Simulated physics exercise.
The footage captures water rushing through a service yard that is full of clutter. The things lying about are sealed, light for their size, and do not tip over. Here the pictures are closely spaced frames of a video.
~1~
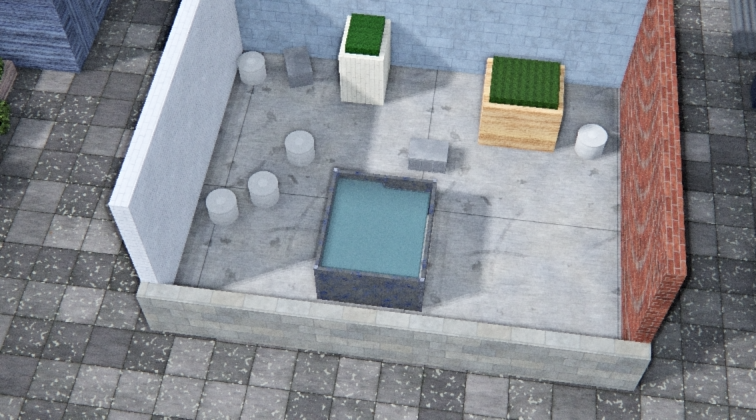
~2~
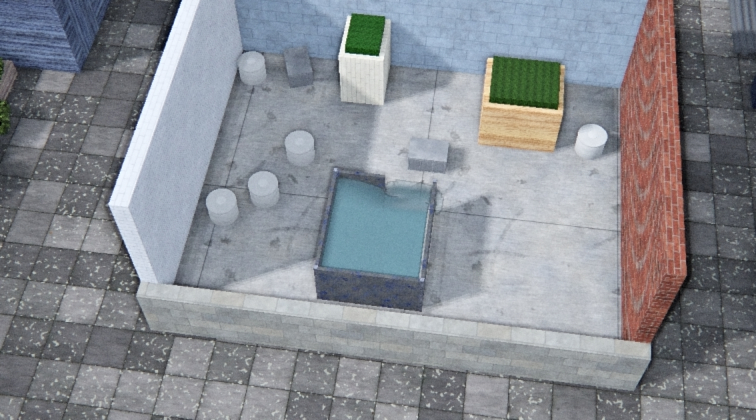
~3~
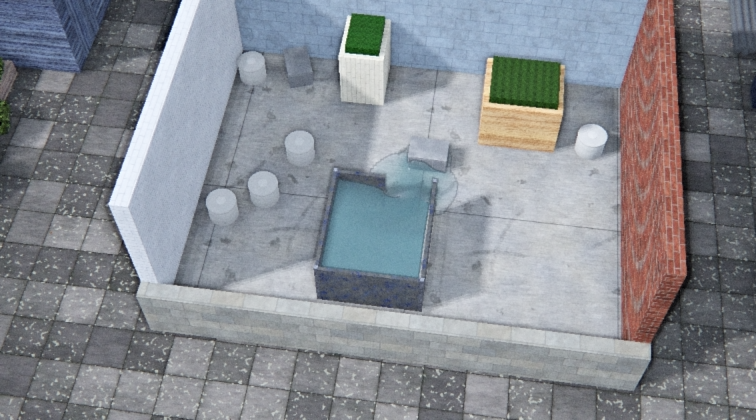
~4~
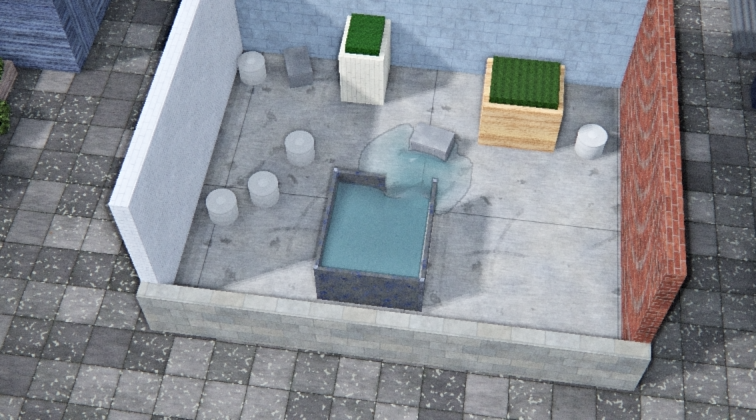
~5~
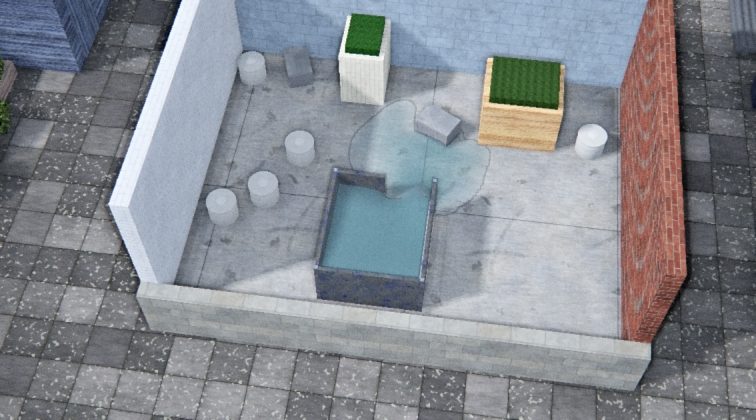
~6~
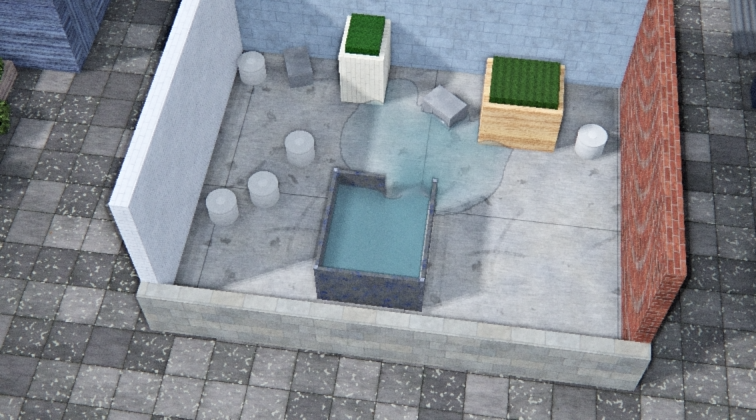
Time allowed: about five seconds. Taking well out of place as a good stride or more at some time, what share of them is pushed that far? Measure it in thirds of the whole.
The share is under a third of the whole.
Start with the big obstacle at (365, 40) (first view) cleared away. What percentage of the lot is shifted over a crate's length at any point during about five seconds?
Roughly 70 per cent.
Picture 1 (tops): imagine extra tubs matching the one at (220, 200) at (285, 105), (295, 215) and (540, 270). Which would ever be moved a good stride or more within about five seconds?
Outcome per entry: Knocked aside / stays where it is / stays where it is.
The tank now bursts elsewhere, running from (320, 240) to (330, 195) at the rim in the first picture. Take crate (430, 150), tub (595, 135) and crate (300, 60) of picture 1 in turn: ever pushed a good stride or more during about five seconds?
Falls short, falls short, travels that far.
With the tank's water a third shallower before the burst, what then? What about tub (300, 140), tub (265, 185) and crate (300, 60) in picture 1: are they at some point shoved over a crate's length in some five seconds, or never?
Taking them as listed, the first stopped before it, the second stopped before it and the third stopped before it.
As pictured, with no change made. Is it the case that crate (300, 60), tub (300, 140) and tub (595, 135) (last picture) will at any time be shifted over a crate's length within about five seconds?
Taking them in turn, the first stayed within range, the second stayed within range, and the third traveled far.
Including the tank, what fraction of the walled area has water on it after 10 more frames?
Roughly 45 in a hundred.
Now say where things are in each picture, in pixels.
The first frame shows a crate at (429, 149) rests on the ground; a tub at (221, 201), on the bottom; 0 of 7 have shifted.
The second frame shows a crate at (429, 149) rests on the ground; a tub at (221, 201) rests on the ground; 0 of 7 have shifted.
The third frame shows a crate at (429, 149), on the bottom; a tub at (221, 201), on the bottom; 0 of 7 have shifted.
The fourth frame shows a crate at (432, 137) rests on the ground, close to its start; a tub at (221, 201), on the bottom; 1 of 7 have shifted.
The fifth frame shows a crate at (438, 119), on the bottom, a stride from its start; a tub at (221, 201) rests on the ground; 1 of 7 have shifted.
The sixth frame shows a crate at (445, 102) rests on the ground, a stride from its start; a tub at (221, 201), on the bottom; 1 of 7 have shifted.
A moment on, 1 of 7 are well off their spots; 0 afloat.
Next, 2 of 7 are well off their spots; 0 afloat.
Later, 2 of 7 are well off their spots; 3 afloat.
In the end, 1 of 7 are well off their spots, and 2 have been at some point; 3 afloat.
